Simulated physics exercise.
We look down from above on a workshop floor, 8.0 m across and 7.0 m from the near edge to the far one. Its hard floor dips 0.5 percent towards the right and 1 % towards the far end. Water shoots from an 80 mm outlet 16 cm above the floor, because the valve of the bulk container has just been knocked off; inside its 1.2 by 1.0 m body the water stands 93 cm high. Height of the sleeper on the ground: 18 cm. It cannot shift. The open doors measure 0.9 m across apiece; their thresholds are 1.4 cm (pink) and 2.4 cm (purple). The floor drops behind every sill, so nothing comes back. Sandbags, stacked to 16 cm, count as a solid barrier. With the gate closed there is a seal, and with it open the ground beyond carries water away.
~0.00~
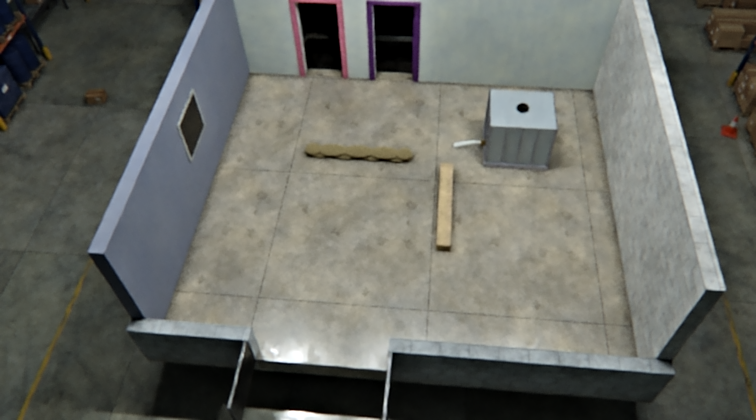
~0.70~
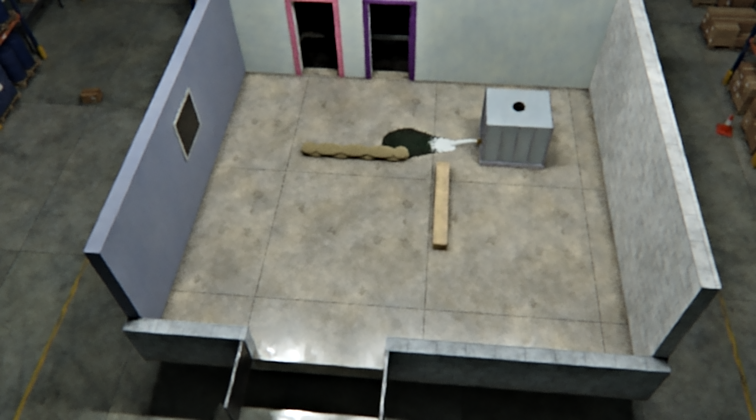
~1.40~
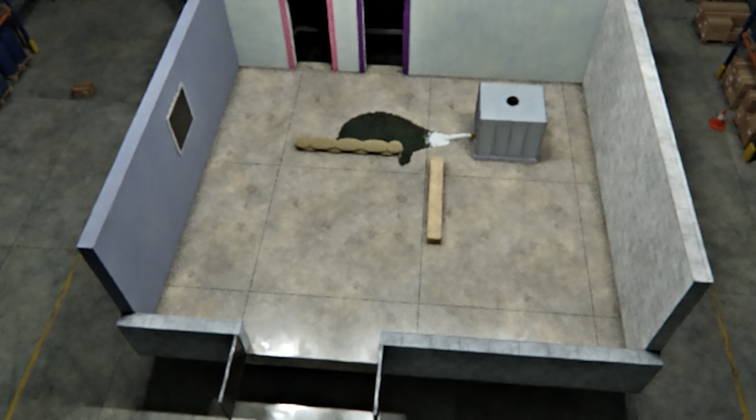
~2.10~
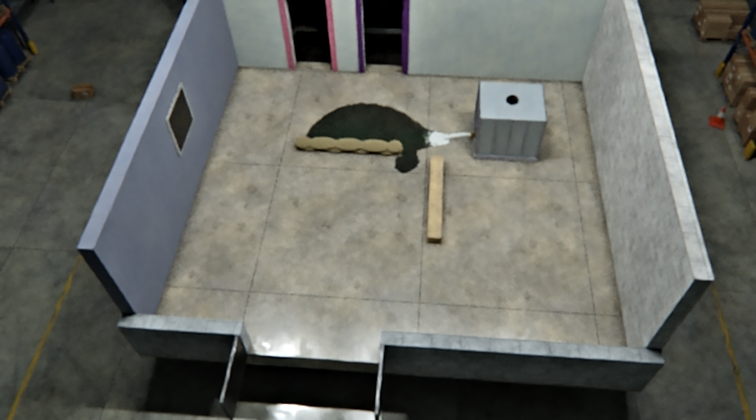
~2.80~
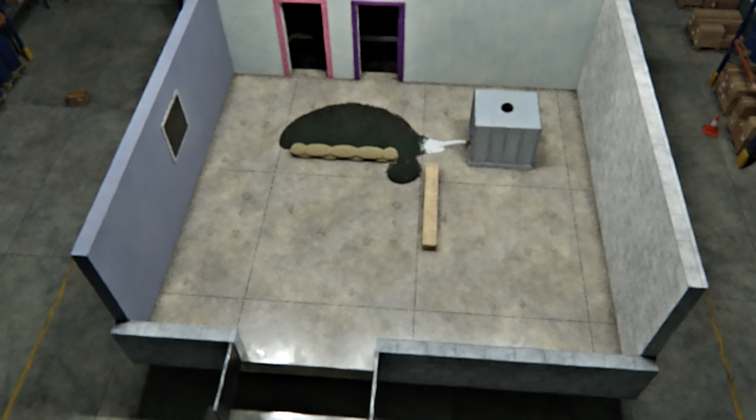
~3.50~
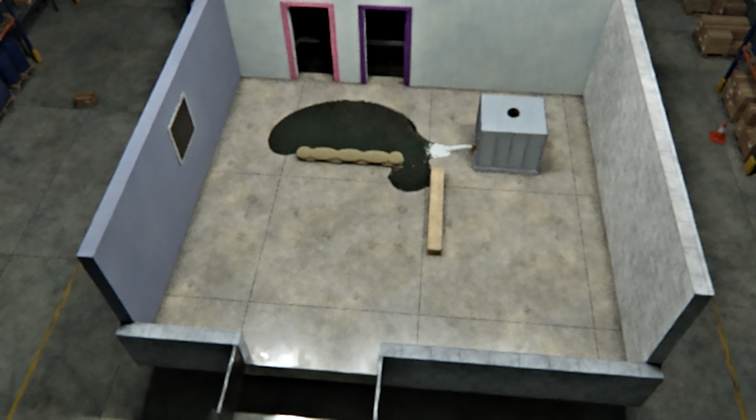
Dark water streams from a short white spout on the left side of a grey metal container, spreading leftward across the pale floor behind a low tan barrier, then also curling around its right end near a wooden beam.
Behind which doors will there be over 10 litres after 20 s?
The pink door most likely lets in more than that; the purple door most likely lets in less than that.
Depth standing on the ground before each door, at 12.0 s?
In centimetres, pink: 3.0; purple: 1.5.
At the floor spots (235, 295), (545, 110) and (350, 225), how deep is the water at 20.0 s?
0.0, 0.8 and 0.0 cm.
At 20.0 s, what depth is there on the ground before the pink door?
About 3.0 cm deep.
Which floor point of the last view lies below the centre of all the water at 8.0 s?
Near (325, 123) in the last picture.
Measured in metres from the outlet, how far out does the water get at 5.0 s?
5.0 m.
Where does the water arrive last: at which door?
The purple one.
After 5.0 s water covers 10 % of the floor and is deepest (3 cm) near (436, 153); pink door not reached, purple door not reached.
After 8.0 s water covers 20 % of the floor and is deepest (3 cm) near (444, 153); pink door 2.2 cm at the sill, 0 L in, purple door 1.2 cm at the sill, 0 L in.
After 12.0 s water covers 20 % of the floor and is deepest (3 cm) near (444, 153); pink door 2.8 cm at the sill, 4 L in, purple door 1.7 cm at the sill, 0 L in.
After 16.0 s water covers 25 % of the floor and is deepest (3 cm) near (444, 153); pink door 3.1 cm at the sill, 14 L in, purple door 2.2 cm at the sill, 0 L in.
After 20.0 s water covers 30 % of the floor and is deepest (3 cm) near (444, 153); pink door 3.2 cm at the sill, 25 L in, purple door 2.4 cm at the sill, 0 L in.
